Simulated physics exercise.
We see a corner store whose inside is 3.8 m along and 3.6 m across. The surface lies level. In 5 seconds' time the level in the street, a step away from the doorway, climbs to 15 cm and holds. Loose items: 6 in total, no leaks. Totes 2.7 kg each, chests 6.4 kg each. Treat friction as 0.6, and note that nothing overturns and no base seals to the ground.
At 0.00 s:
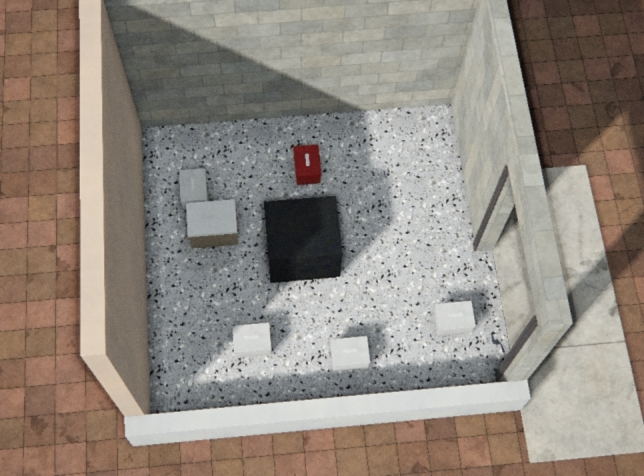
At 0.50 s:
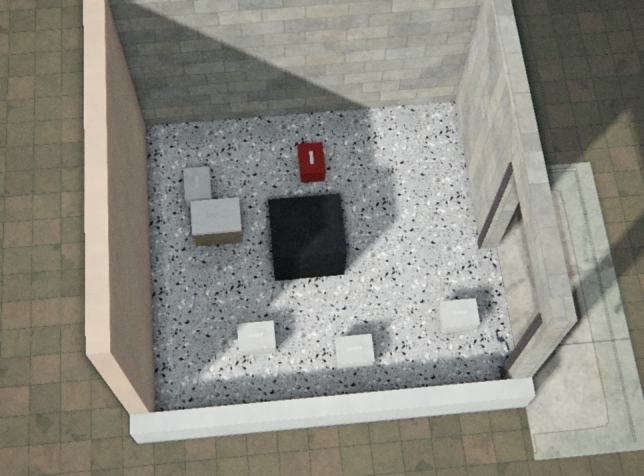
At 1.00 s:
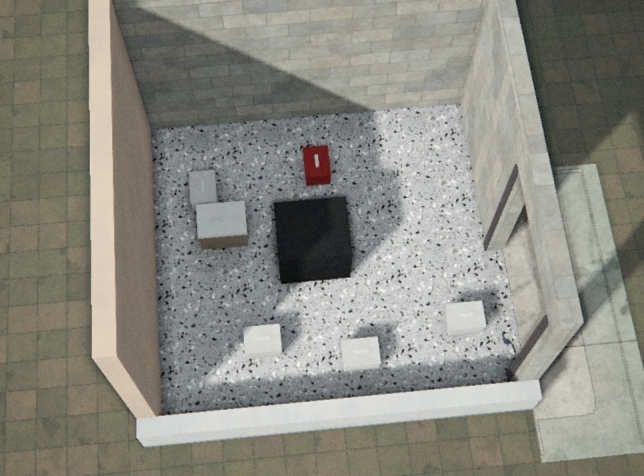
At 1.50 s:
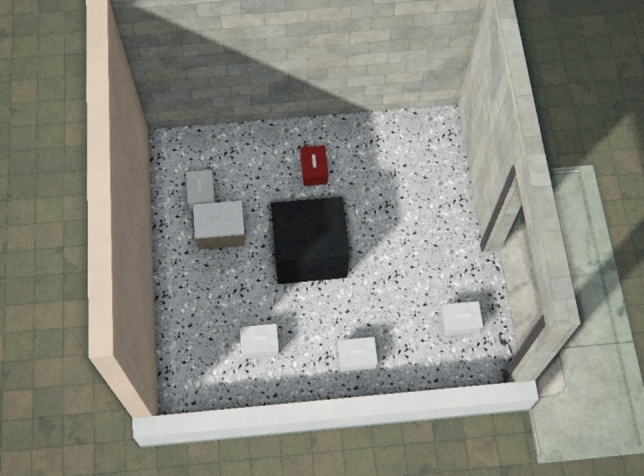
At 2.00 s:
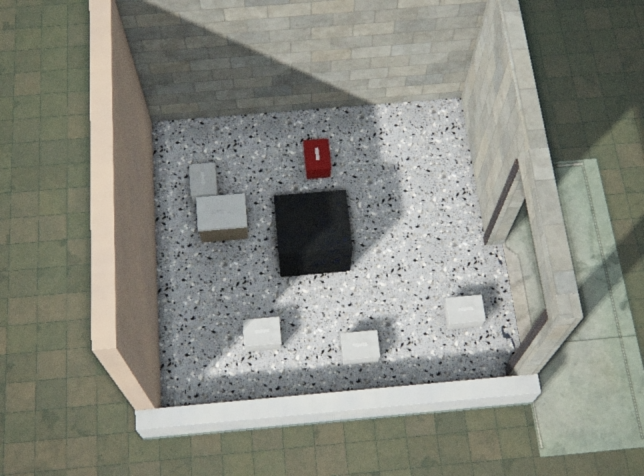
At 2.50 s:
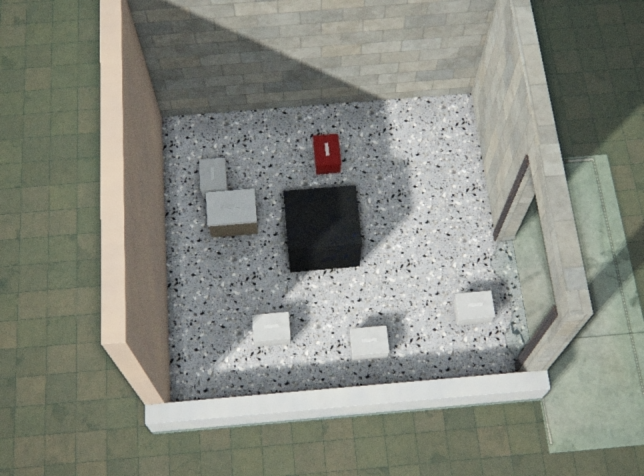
A roofless room with a pale speckled floor and grey brick walls is seen from high above, with square paving outside. A black block sits near the middle with a small red box behind it, two pale boxes to its left and three white ones along the front. The paving turns from reddish brown to dull green, while the boxes stay put and the view shifts slightly.
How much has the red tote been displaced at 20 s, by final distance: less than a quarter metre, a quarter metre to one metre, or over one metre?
Over one metre.
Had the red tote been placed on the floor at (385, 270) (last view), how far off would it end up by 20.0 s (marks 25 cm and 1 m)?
So it journeys a long way.
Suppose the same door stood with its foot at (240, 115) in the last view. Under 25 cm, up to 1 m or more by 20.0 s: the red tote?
Then the red tote would have gone a long way.
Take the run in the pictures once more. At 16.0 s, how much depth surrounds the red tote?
Depth: About 11 cm.
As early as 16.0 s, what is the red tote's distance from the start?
About 150 cm by then.
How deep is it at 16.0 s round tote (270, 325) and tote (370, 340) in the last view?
About 9 and 9 cm.
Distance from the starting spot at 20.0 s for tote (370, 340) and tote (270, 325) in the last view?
Net displacement, in order: 250 cm; 200 cm.
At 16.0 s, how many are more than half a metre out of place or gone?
Answer: 6.
After 4.0 s the red tote is near (327, 150), 0.0 m from its start, aground; 0 afloat.
After 9.0 s the red tote is near (326, 149), 0.0 m from its start, aground; 3 afloat.
After 16.0 s the red tote is near (462, 144), 1.6 m from its start, afloat; 6 afloat.
After 20.0 s the red tote is near (394, 301), 2.0 m from its start, afloat; 6 afloat.
